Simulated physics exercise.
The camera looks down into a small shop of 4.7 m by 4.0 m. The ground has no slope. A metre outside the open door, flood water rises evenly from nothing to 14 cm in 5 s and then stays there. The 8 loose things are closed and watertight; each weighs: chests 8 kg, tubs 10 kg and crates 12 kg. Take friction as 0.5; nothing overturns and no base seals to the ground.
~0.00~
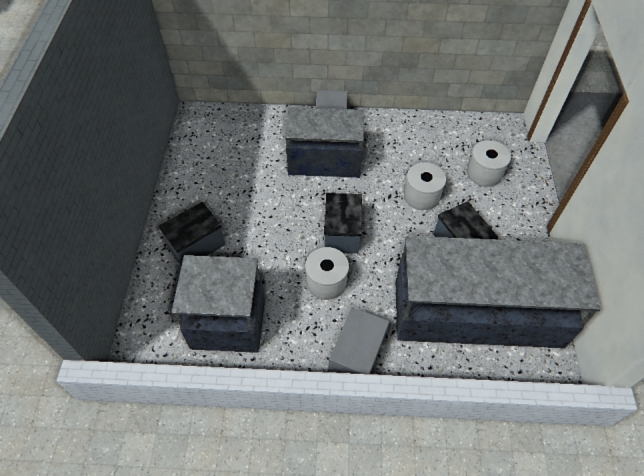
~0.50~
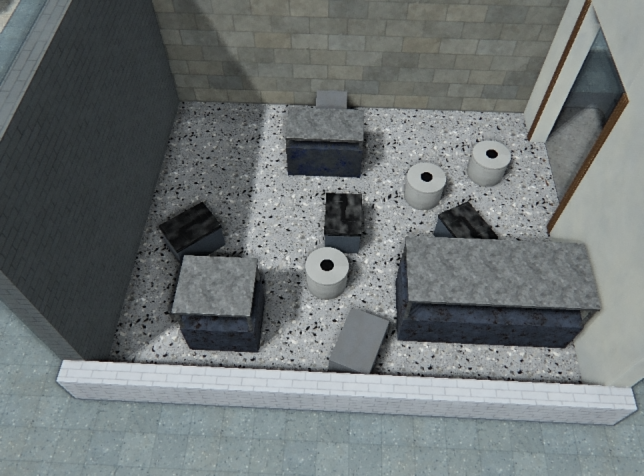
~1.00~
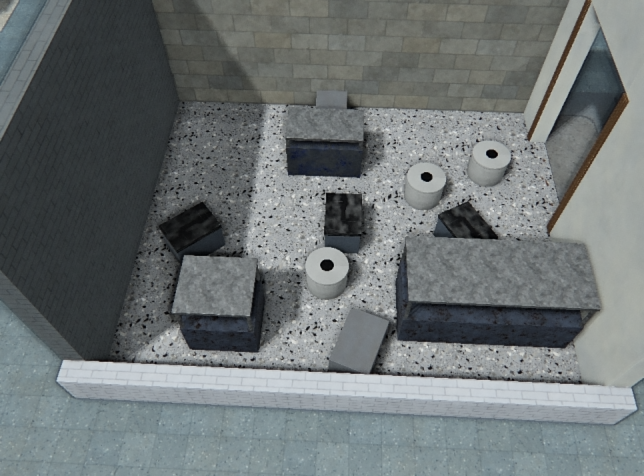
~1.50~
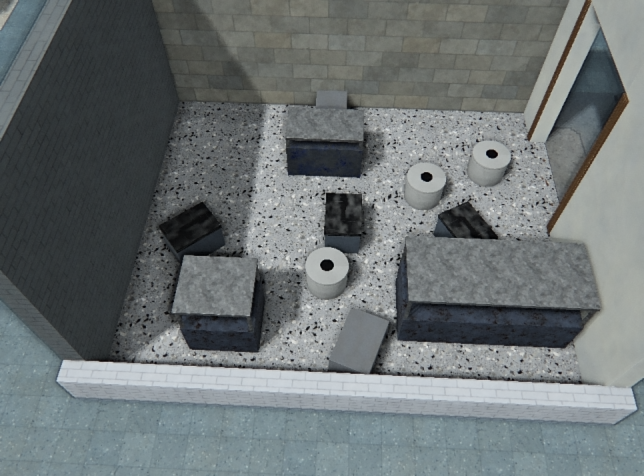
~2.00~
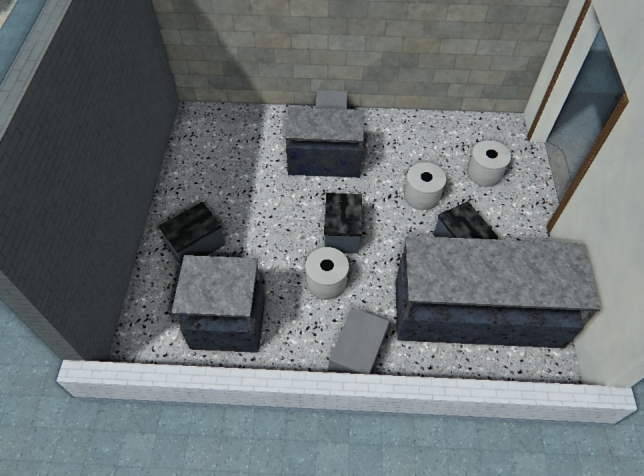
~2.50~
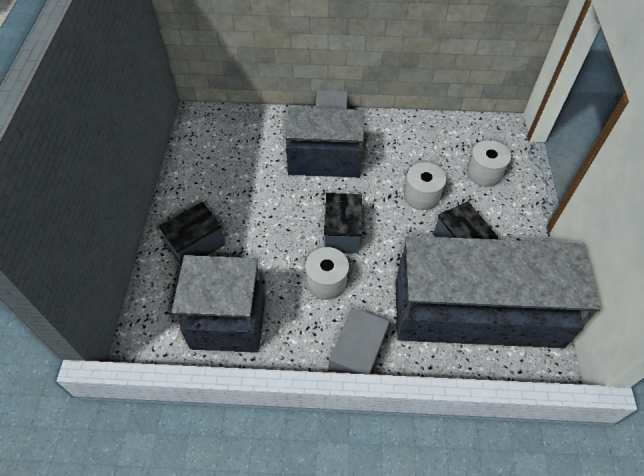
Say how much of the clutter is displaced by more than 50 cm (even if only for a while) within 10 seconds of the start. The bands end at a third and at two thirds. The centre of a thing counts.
That comes to one to two thirds.
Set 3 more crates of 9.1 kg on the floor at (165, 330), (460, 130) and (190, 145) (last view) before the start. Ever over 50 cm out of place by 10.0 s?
In turn: Less, more, under.
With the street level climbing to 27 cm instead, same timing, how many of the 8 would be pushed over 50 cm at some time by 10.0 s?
Then 7.
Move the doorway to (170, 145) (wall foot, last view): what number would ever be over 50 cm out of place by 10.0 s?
In that case 2 of them.
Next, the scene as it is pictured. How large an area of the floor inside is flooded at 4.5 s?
Some 2.0 m2.
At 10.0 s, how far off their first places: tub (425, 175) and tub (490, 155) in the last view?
In that order: 80 cm, 250 cm.
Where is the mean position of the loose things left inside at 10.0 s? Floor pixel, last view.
Around (286, 219).
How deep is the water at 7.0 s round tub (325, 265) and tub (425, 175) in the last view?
About 2 and 4 cm.
After 3.5 s 0 of 8 are over 50 cm from their spots; 0 afloat.
After 4.5 s 0 of 8 are over 50 cm from their spots; 0 afloat.
After 7.0 s 2 of 8 are over 50 cm from their spots; 1 afloat.
After 10.0 s 5 of 8 are over 50 cm from their spots, and 5 have been at some point; 1 afloat.
